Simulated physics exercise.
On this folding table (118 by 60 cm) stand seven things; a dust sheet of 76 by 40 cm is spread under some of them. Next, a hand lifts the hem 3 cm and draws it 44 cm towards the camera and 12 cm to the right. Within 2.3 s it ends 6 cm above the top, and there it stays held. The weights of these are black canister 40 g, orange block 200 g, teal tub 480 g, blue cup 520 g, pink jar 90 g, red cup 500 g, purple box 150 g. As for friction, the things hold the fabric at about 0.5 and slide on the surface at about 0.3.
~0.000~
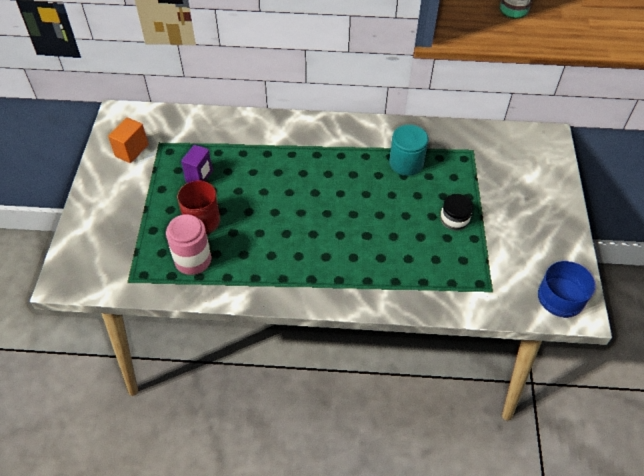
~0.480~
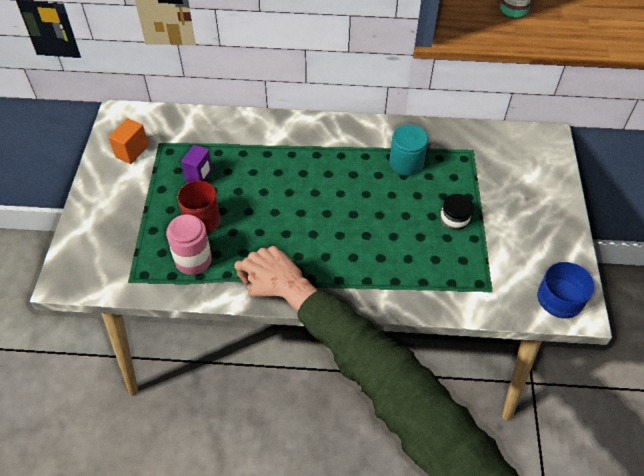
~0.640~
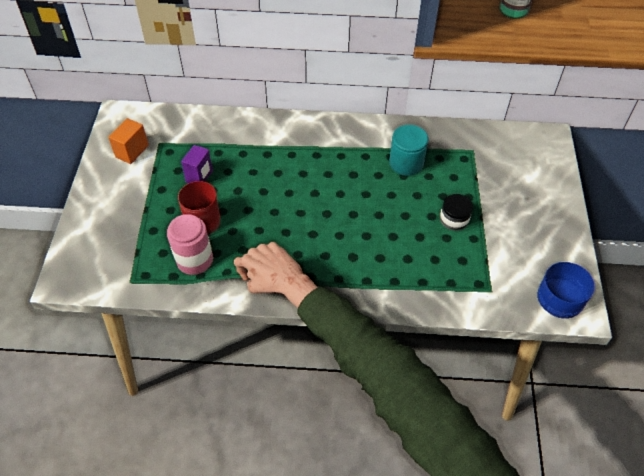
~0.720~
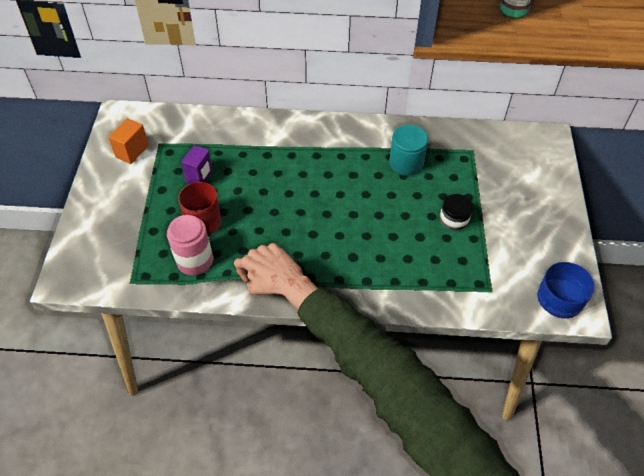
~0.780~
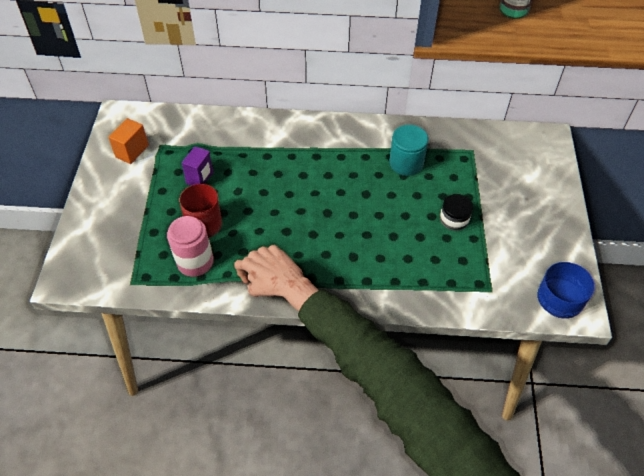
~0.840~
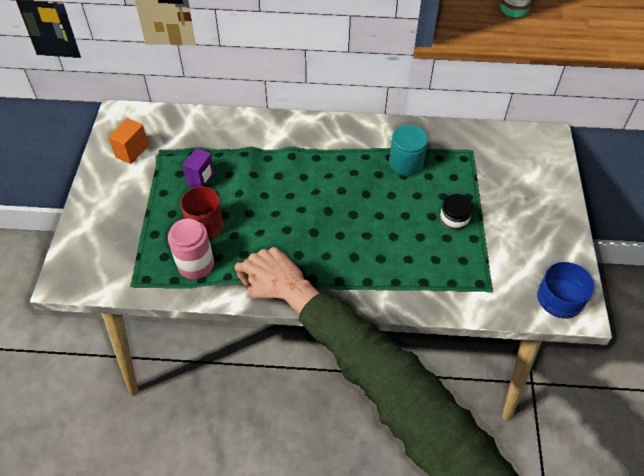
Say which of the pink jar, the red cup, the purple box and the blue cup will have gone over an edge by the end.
I'd say the pink jar leaves; I'd say the red cup leaves; I'd say the purple box leaves; I'd say the blue cup does not leave.
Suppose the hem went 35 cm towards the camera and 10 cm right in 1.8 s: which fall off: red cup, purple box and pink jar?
So the red cup comes down, the purple box comes down, and the pink jar comes down.
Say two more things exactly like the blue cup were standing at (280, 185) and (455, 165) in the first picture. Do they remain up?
Off the top, still on top.
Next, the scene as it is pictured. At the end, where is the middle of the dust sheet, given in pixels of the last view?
The midpoint is close to pixel (296, 375).
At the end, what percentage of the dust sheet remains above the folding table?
About 20 per cent.
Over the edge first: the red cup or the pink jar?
The pink one leads the way.
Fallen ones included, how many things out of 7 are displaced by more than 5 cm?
Total: 5.
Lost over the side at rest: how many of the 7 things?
My count is 3.
After 1.4 s, 95 % of the dust sheet is still over the top; red cup 13 cm off its start, purple box 12 cm off its start, pink jar 11 cm off its start.
After 1.9 s, 65 % of the dust sheet is still over the top; red cup on its side, 39 cm off its start, purple box 31 cm off its start, pink jar over the edge.
After 2.4 s, 30 % of the dust sheet is still over the top; purple box over the edge, red cup over the edge, pink jar over the edge.
After 2.9 s, 20 % of the dust sheet is still over the top; purple box over the edge, red cup over the edge, pink jar over the edge.
After 4.5 s, 20 % of the dust sheet is still over the top; purple box over the edge, red cup over the edge, pink jar over the edge, blue cup 0 cm off its start at (569, 282).
